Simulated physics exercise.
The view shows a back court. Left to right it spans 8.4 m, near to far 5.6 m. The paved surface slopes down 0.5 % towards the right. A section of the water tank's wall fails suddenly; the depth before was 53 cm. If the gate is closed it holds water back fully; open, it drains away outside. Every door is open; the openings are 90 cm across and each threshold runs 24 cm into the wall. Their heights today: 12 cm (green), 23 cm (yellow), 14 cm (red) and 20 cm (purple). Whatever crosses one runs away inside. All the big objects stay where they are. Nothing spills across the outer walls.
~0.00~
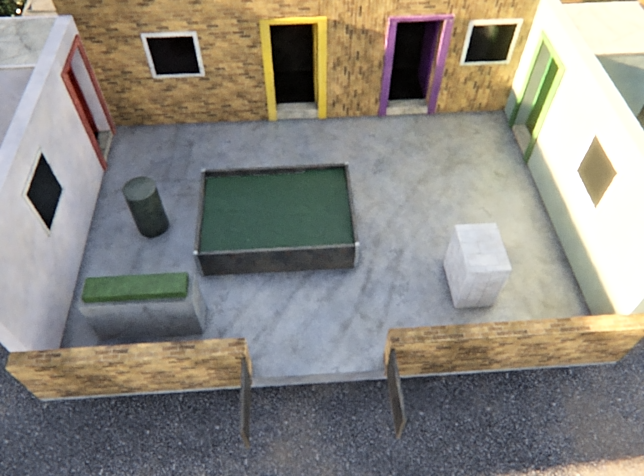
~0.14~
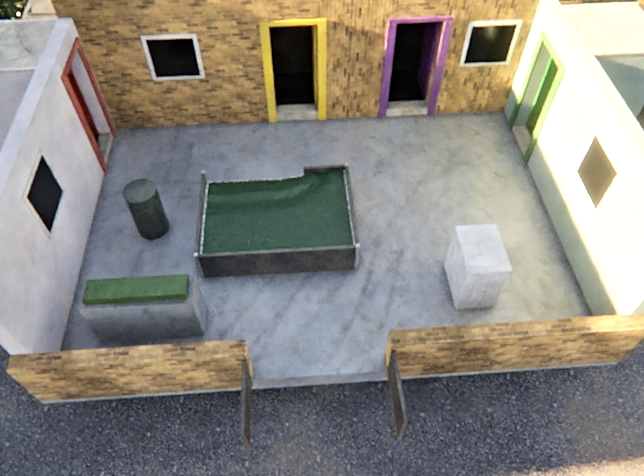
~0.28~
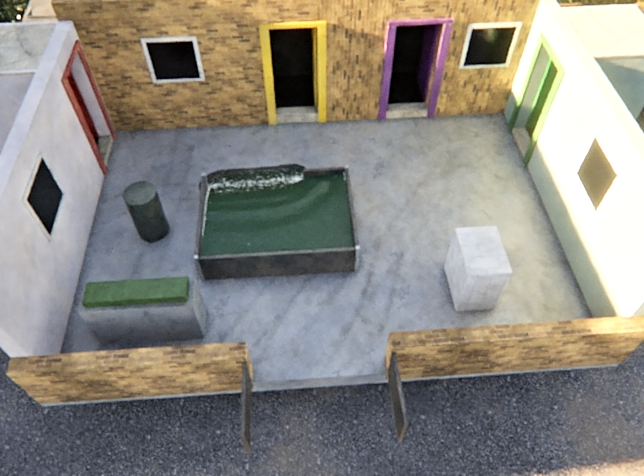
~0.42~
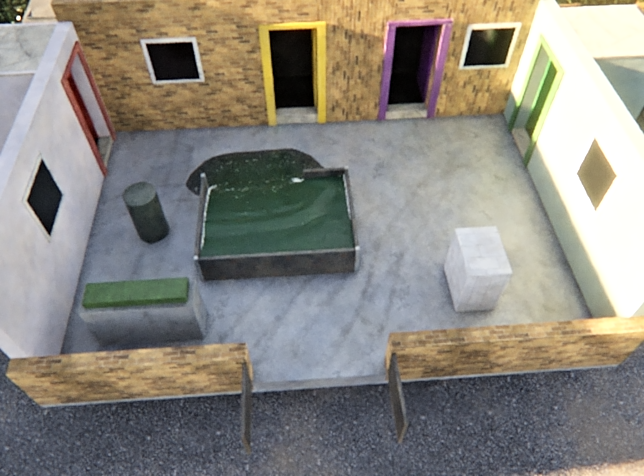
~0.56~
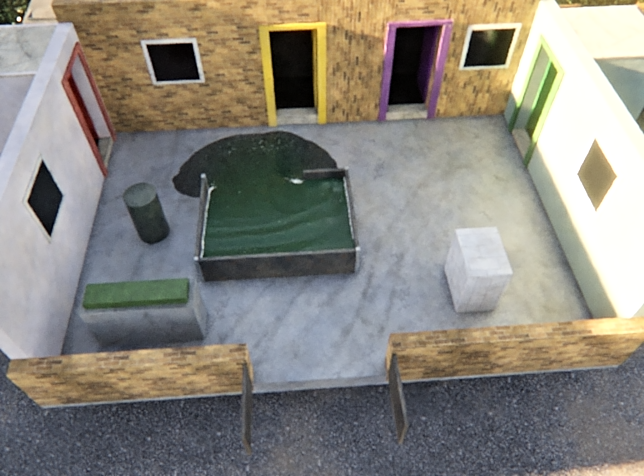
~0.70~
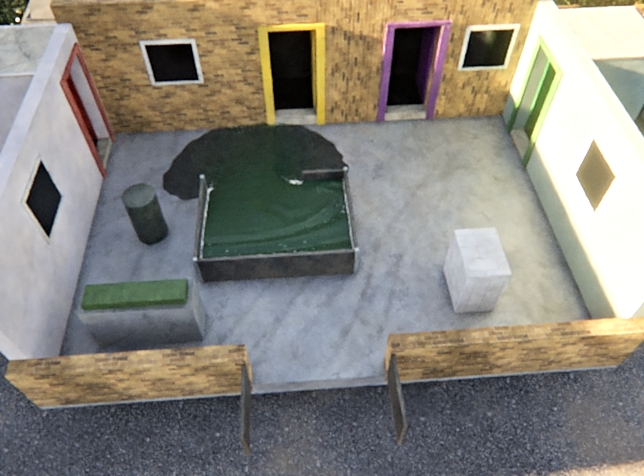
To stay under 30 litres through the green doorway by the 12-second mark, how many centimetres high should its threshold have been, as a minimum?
At least 8.5 cm or so.
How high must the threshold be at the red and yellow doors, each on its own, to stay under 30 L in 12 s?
Roughly 22 cm at red and 22 cm at yellow.
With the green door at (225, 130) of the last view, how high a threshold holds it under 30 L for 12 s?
About 26 cm.
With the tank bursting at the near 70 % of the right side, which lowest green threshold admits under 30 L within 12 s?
Some 10.5 cm.
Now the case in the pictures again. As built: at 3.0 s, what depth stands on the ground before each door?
Depths in cm: Green 0, yellow 19, red 28, purple 5.
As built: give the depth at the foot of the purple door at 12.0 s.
About 3.0 cm.
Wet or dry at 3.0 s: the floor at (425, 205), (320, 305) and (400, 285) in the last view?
In turn: Still dry, not reached, dry.
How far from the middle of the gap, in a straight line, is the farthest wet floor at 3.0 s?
Some 5.6 m out.
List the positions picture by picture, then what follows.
The first picture shows still water, 53 cm deep, in the water tank at (276, 209); the green door at (533, 104) is dry.
In the second picture, the front is at a hidden place, 0.3 m from the gap on the far side; 0.3 m2 of floor is wet, 53 cm left at the back.
In the third picture, the gap is on the far side, the front 0.7 m out at (246, 170); the back of the water tank holds 53 cm.
In the fourth picture, the front is at (234, 155), 1.2 m from the gap on the far side; 2.5 m2 of floor is wet, 53 cm left at the back.
In the fifth picture, water pours out on the far side and has run 1.8 m, to (272, 135); about 6 cm deep outside, 50 cm at the back.
In the sixth picture, the front is at (223, 128), 2.1 m from the gap on the far side; 5.2 m2 of floor is wet, 44 cm left at the back; the green door at (531, 109), 5.5 m from the gap, is still 3.8 m from the nearest water.
After 1.4 s water covers 20 % of the floor, deepest (37 cm) near (243, 133); it has not reached the green door.
After 3.0 s water covers 40 % of the floor, deepest (32 cm) near (124, 133); it has not reached the green door.
After 12.0 s water covers 95 % of the floor, deepest (8 cm) near (561, 261); 7 cm at the green door, 3 litres in over its 12 cm threshold.
At the green door as built, the water arrived by 3.2 s and peaked near 14 cm at 3.8 s.
Run again over the same 12 s with other heights there, 49 litres in over 7.5 cm, 15 litres over 10 cm. The limit of 30 litres is kept from about 8.5 cm up.
